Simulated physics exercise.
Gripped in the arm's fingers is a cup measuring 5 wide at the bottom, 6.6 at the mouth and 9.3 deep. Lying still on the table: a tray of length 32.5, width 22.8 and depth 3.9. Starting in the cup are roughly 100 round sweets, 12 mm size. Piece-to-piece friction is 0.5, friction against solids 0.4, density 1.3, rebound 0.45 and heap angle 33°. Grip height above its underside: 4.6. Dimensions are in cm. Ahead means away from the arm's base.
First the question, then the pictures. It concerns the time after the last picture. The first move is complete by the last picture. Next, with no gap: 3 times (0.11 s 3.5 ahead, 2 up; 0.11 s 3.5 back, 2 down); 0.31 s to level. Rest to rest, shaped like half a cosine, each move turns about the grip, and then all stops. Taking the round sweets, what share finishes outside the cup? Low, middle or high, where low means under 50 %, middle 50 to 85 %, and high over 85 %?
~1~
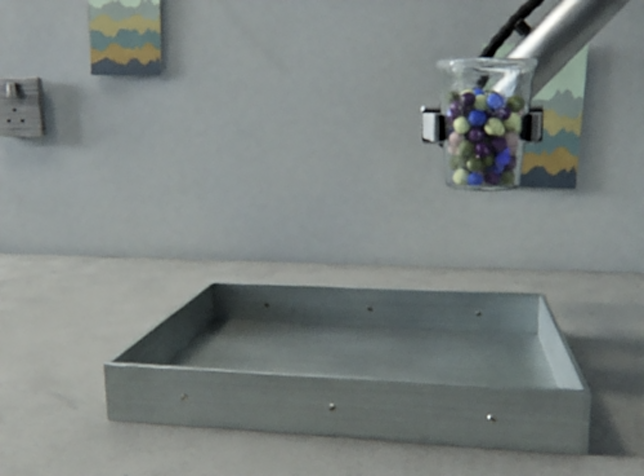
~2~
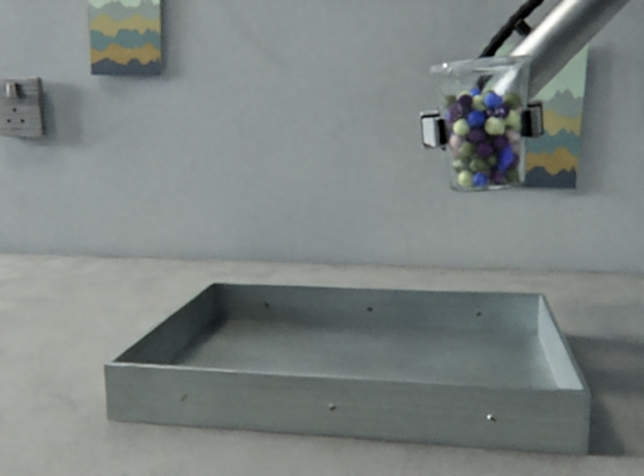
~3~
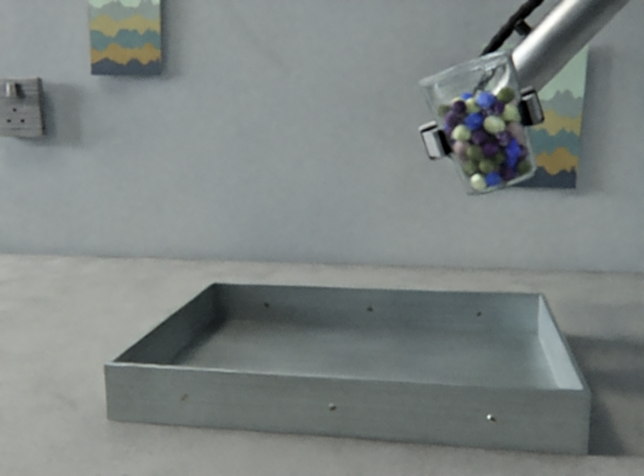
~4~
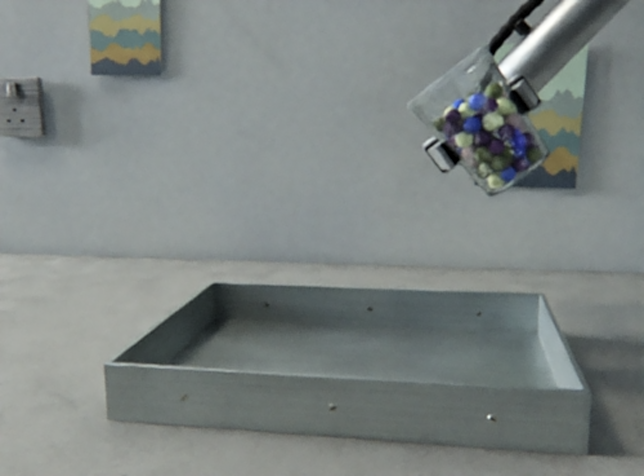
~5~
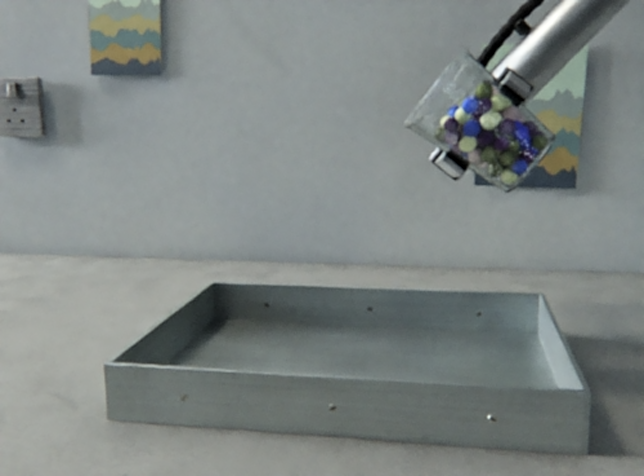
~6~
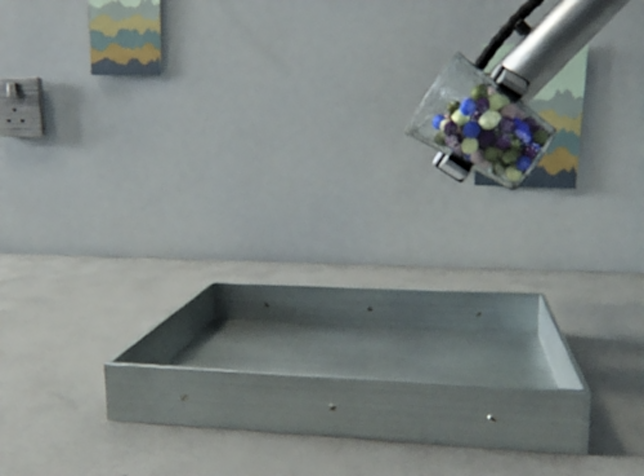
Low, under 50 %.
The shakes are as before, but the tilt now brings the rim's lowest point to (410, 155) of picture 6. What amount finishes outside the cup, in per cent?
Some 80 per cent.
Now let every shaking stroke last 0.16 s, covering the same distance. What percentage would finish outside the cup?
Then about 10 per cent.
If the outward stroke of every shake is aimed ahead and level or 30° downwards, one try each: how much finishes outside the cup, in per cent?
Roughly 25 per cent, then 5 per cent.
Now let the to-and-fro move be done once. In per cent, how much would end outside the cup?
That change gives some 20 percent.
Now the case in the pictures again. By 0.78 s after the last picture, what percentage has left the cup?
By then about 40 % is out.
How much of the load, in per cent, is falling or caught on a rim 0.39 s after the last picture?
2 %.
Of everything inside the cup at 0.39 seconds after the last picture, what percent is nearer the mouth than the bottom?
Some 70 percent is in that half.
Then, 0.39 s after the last picture, tilted 57° forward, highest piece 24 above the table; 80 in the cup, 18 in the tray, 2 in flight or on a rim.
Then, 0.78 s after the last picture, tilted 39° forward, highest piece 22 above the table; 58 in the cup, 39 in the tray, 3 in flight or on a rim.
Then, 1.17 s after the last picture, level, highest piece 23 above the table; 58 in the cup, 42 in the tray.
Then, 2.22 s after the last picture, level, highest piece 23 above the table; 58 in the cup, 42 in the tray.
Final count, 58 in the cup, 42 in the tray. That is 42 % outside the cup.
